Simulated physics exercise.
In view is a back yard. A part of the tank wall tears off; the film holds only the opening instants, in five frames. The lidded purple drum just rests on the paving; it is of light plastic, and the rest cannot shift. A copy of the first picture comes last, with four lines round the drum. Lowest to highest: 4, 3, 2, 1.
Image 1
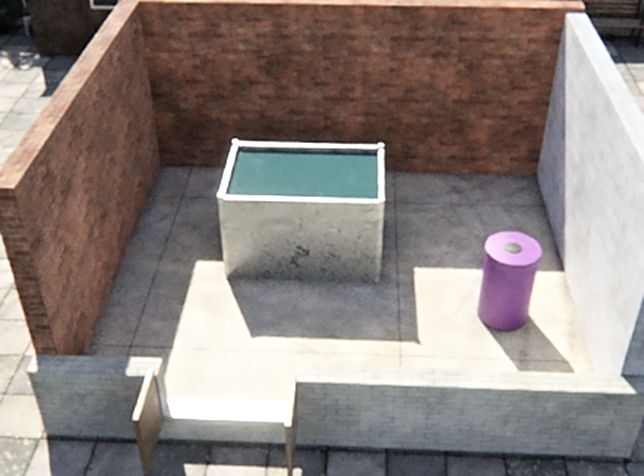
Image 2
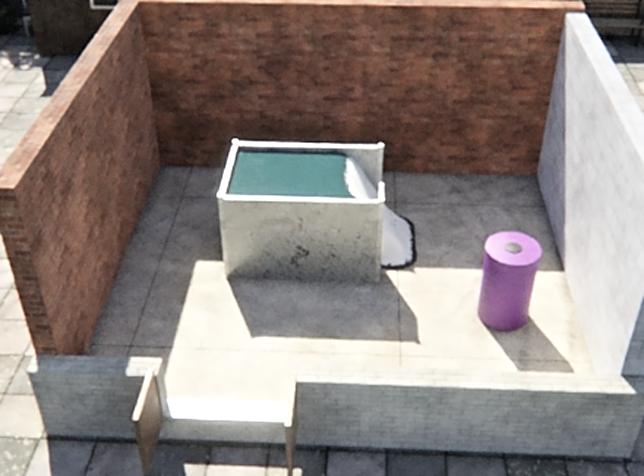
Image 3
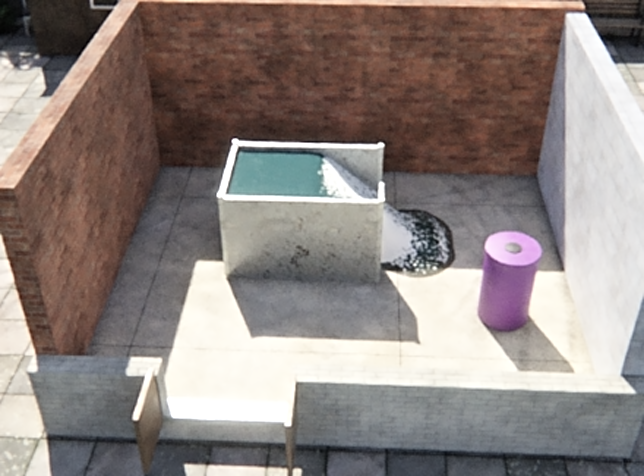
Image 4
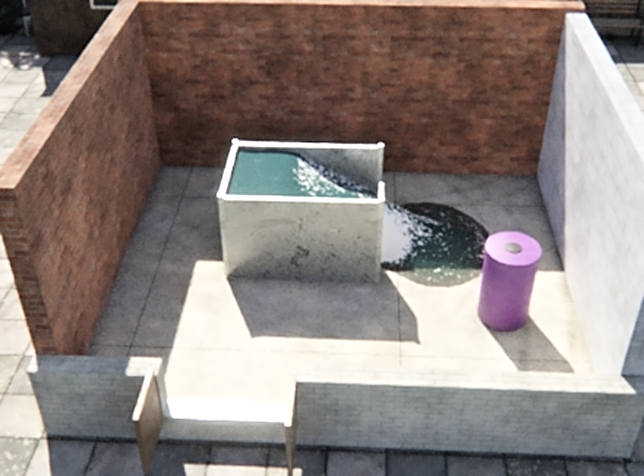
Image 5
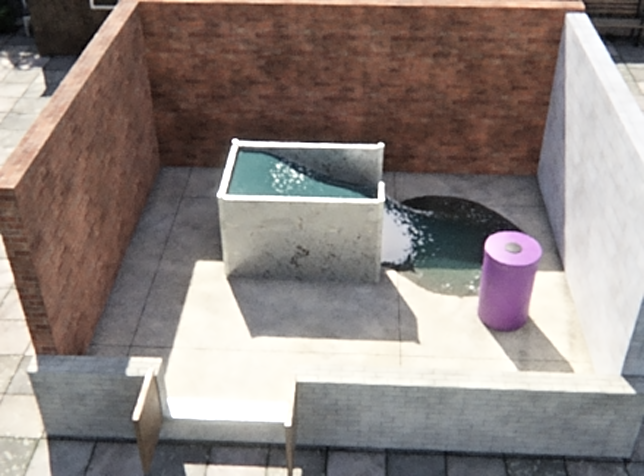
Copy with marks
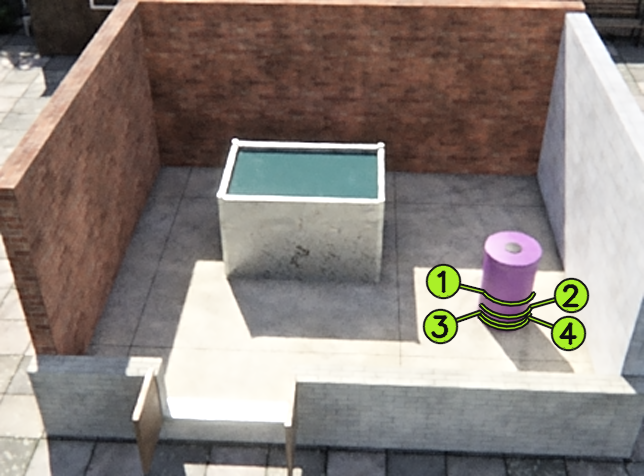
The video shows a walled yard with a full concrete tank and a purple drum; water pours out of the tank's right side and spreads across the paving toward the drum, while the level inside lowers and the drum stays still.
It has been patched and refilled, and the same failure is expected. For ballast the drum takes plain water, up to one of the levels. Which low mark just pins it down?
Use line 1.
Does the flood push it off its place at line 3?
Yes, it does.
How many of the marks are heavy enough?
One of the four.
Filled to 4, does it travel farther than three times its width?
Yes.
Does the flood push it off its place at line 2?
Yes, it does.
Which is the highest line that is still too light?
That would be 2.
On the marked copy, 1 at (510, 304); 2 at (508, 317); 3 at (507, 324); 4 at (506, 328); from the bottom up 4, 3, 2, 1.
For line 1, it does not move.
For line 2, it is pushed about half its own width away.
For line 3, it is pushed about 3 times its own width away.
For line 4, it is pushed about 7 times its own width away.
